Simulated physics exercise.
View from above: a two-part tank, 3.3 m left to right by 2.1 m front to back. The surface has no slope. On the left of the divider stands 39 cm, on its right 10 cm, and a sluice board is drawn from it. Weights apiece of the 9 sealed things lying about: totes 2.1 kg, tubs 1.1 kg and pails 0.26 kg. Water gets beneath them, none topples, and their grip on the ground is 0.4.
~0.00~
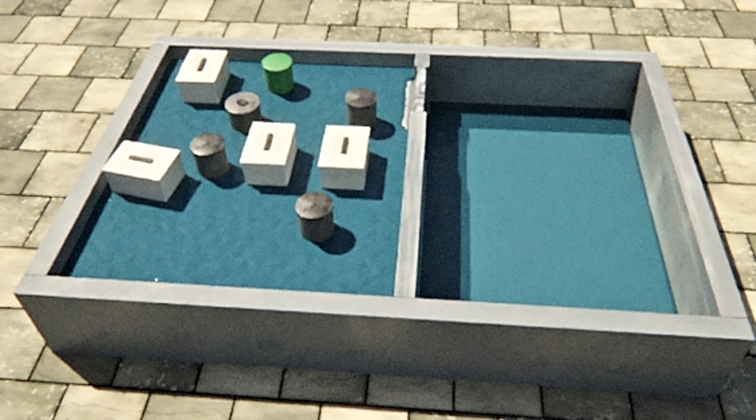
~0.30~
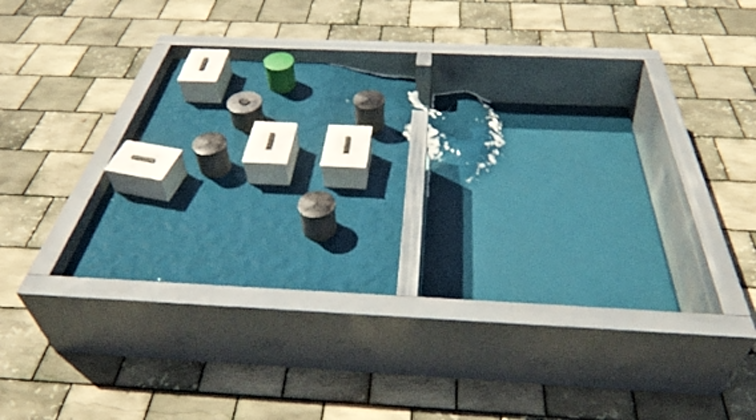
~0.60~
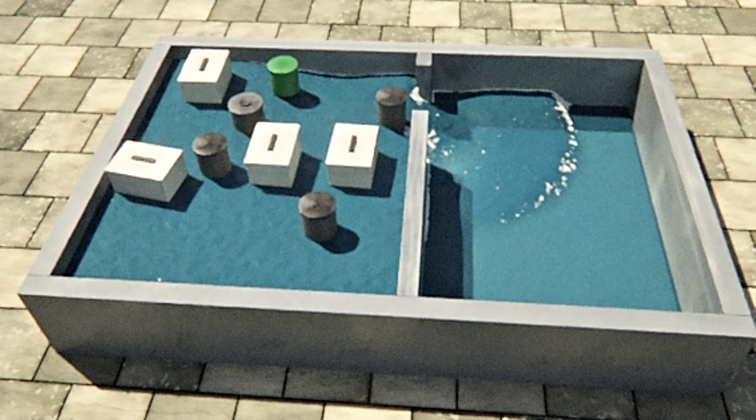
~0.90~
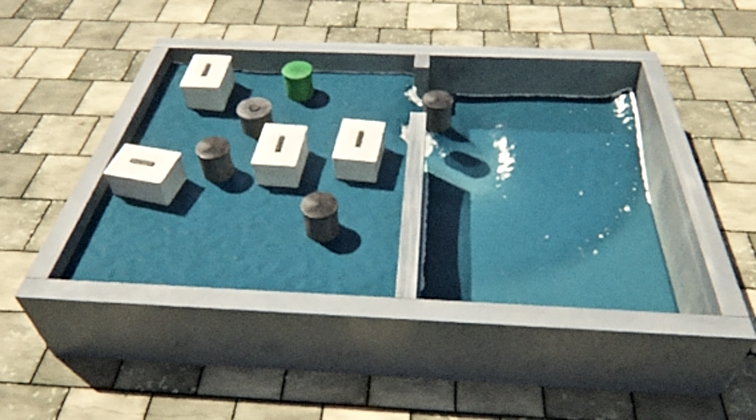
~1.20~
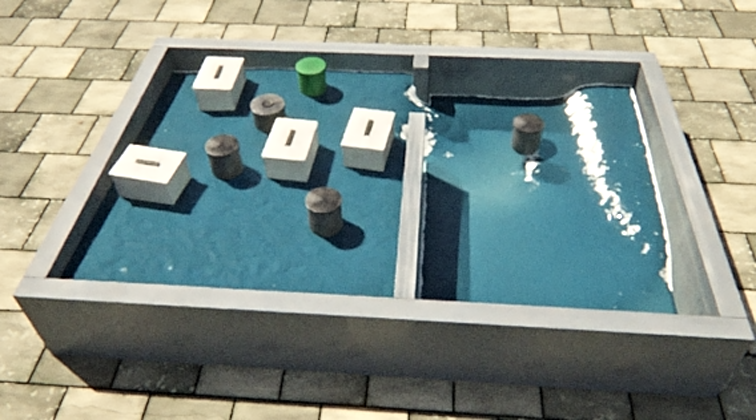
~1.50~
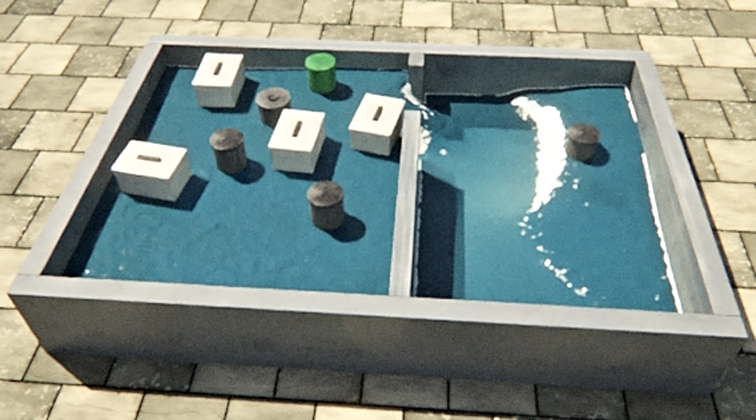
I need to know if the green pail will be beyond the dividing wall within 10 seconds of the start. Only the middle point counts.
Outcome for the green pail: Beyond the divider.
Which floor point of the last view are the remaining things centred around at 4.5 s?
Mean position approx. (346, 183).
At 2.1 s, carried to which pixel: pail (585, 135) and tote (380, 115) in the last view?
They end up about (622, 221) and (419, 102) in the last view.
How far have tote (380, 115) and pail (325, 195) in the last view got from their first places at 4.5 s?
They've ended up 100 cm and 40 cm away, in that order.
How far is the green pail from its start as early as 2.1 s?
By that time, close to 50 cm.
After 2.1 s the green pail is near (342, 65), 0.5 m from its start, afloat; 2 of 9 are over the mark; 9 afloat.
After 4.5 s the green pail is near (419, 87), 1.0 m from its start, afloat; 3 of 9 are over the mark; 9 afloat.
After 7.0 s the green pail is near (402, 104), 0.9 m from its start, afloat; 2 of 9 are over the mark; 9 afloat.
After 10.0 s the green pail is near (486, 119), 1.5 m from its start, afloat; 3 of 9 are over the mark; 9 afloat.
